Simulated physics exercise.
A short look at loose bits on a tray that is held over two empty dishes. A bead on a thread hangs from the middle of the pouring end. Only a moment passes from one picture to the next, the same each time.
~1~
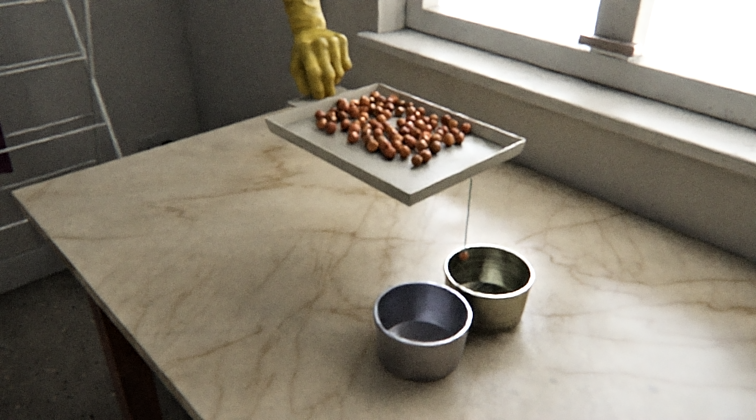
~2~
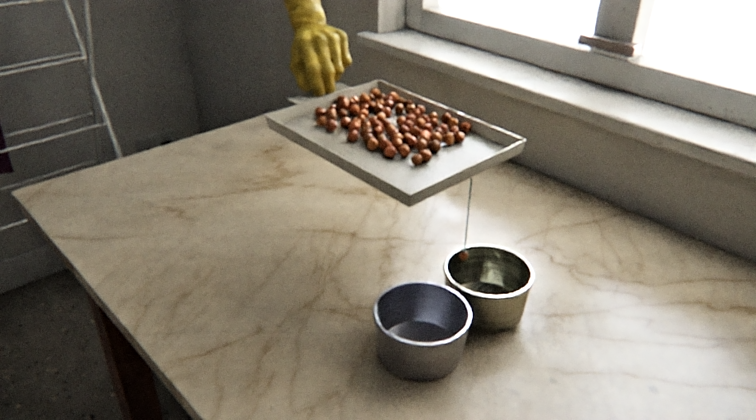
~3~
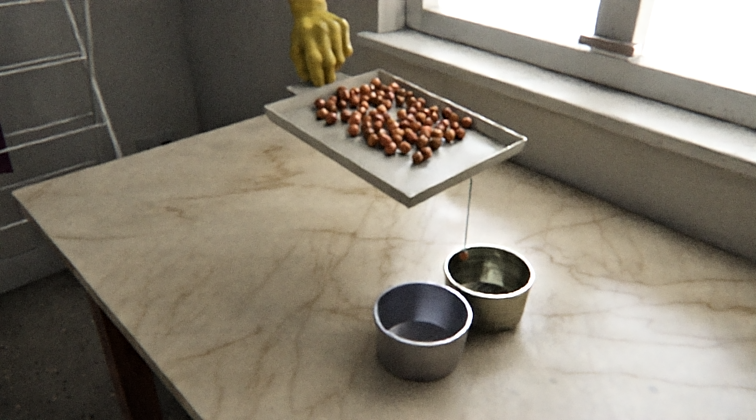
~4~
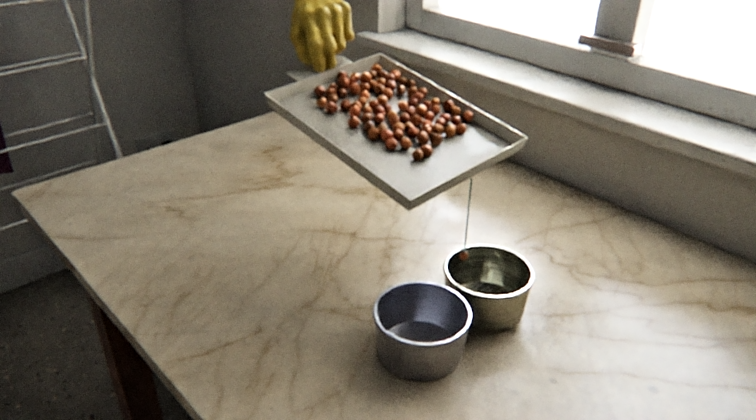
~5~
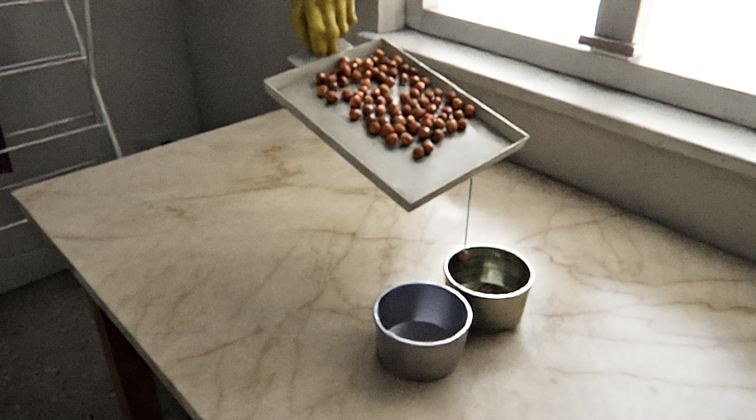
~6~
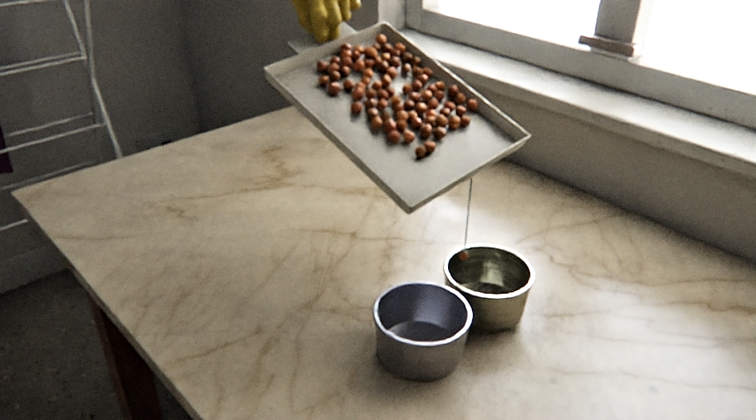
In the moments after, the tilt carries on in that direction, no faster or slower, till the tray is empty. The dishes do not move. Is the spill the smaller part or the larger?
The two hold the larger part of the load.
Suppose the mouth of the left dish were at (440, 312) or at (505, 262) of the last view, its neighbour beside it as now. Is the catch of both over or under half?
In turn: Above a half; the smaller part.
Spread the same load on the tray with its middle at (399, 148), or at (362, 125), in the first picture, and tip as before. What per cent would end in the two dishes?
In turn 70 and 80 in a hundred.
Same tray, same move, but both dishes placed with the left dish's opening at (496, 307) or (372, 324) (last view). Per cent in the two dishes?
Near 50 % and 50 %.
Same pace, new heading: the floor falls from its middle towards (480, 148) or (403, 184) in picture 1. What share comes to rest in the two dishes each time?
Roughly 20 per cent, and 70 per cent.
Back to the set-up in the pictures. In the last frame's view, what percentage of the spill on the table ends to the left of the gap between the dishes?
Some 10 per cent.
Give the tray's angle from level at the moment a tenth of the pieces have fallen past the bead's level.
Near 75 degrees.
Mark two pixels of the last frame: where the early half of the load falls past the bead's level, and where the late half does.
First near (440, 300), later near (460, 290).
Shortly afterwards, tray tipped steeply; all but a few on the tray; a little in the air.
Next, tray tipped past a quarter turn; the bulk on the tray; a little in the left dish; only a few in the right dish; a little outside both; only a few in the air.
Some moments later, tray tipped past a quarter turn; near half in the left dish; near a quarter in the right dish; near a third outside both.
In the end, tray tipped past a quarter turn; near half in the left dish; near a quarter in the right dish; near a third outside both.
